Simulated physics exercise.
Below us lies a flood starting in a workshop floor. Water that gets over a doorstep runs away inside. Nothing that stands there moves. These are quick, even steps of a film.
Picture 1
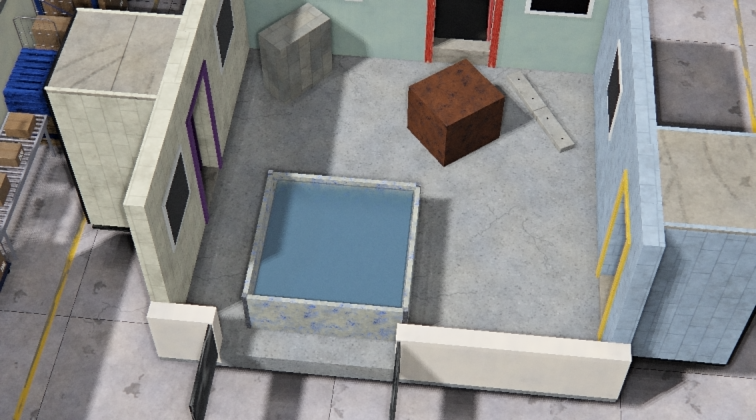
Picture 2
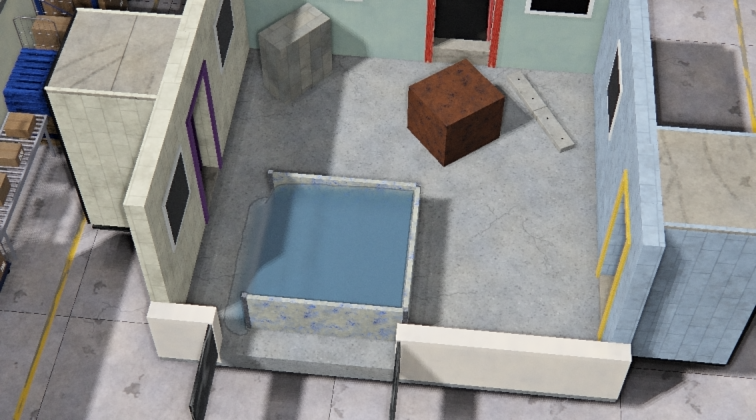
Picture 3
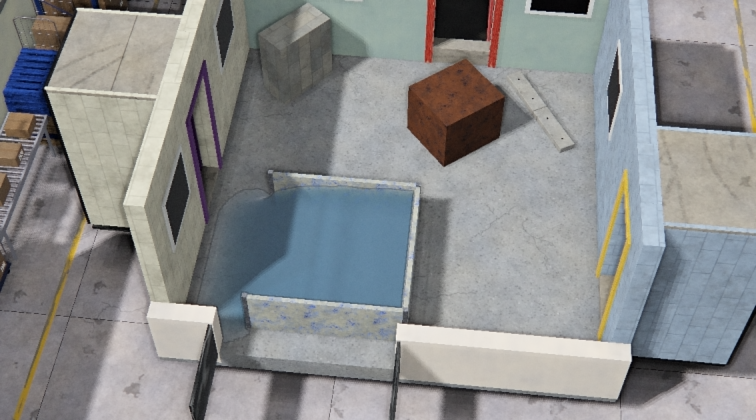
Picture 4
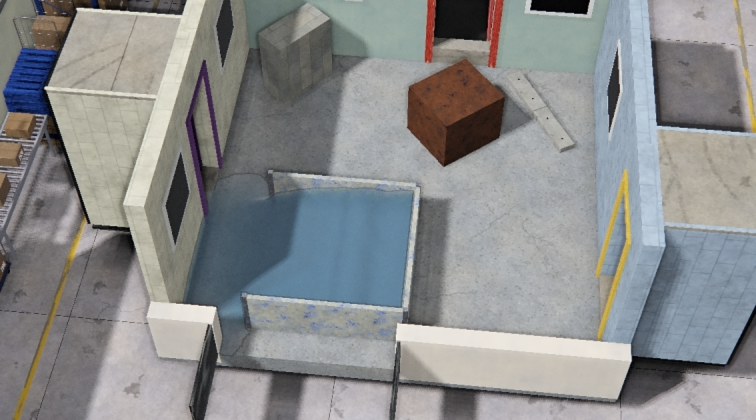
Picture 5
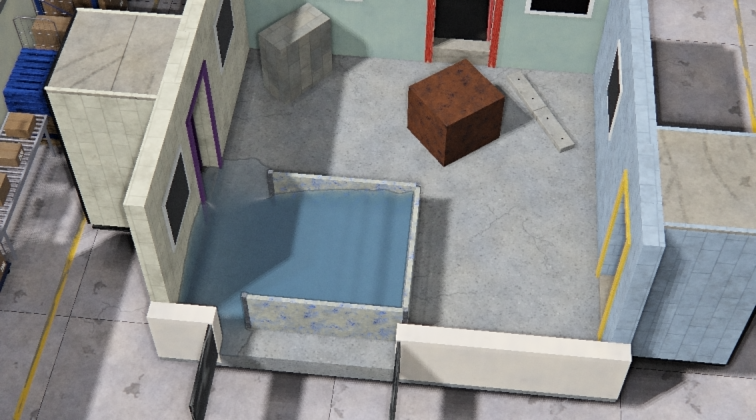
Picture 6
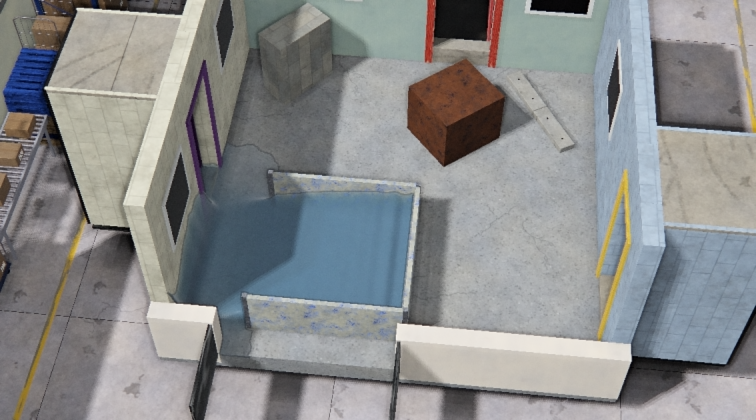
In the video, blue water sits in a rectangular tank in a walled workshop room, then pours out through the tank's left side and spreads across the floor to the cream wall, while a brown block stays still.
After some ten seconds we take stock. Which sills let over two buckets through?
The purple door lets in a lot; the yellow door admits no more than that; the red door admits no more than that.
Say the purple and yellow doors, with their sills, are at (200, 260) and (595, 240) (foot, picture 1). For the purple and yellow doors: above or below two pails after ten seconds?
Then: The purple one takes more; the yellow one keeps below it.
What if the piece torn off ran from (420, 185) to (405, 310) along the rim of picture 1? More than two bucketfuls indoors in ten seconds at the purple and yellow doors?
Purple door passes that mark; yellow door floods.
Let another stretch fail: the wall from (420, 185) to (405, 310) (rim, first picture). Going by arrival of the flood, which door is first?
I say the one in yellow.
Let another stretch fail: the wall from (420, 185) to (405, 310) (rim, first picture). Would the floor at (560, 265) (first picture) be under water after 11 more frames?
Verdict: Under water.
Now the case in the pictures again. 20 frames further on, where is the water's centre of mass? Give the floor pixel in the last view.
At about (306, 214).
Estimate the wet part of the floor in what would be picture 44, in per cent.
Some 55 per cent.
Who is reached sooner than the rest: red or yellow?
That is the red-painted one.
A moment on, water covers 15 % of the floor; the purple door far over two buckets in, the yellow door not reached, the red door not reached.
Next, water covers 25 % of the floor; the purple door far over two buckets in, the yellow door not reached, the red door not reached.
Then, water covers 35 % of the floor; the purple door far over two buckets in, the yellow door not reached, the red door wet at the sill, nothing in.
Later, water covers 55 % of the floor; the purple door far over two buckets in, the yellow door not reached, the red door wet at the sill, nothing in.
In the end, water covers 85 % of the floor; the purple door far over two buckets in, the yellow door wet at the sill, nothing in, the red door wet at the sill, nothing in.
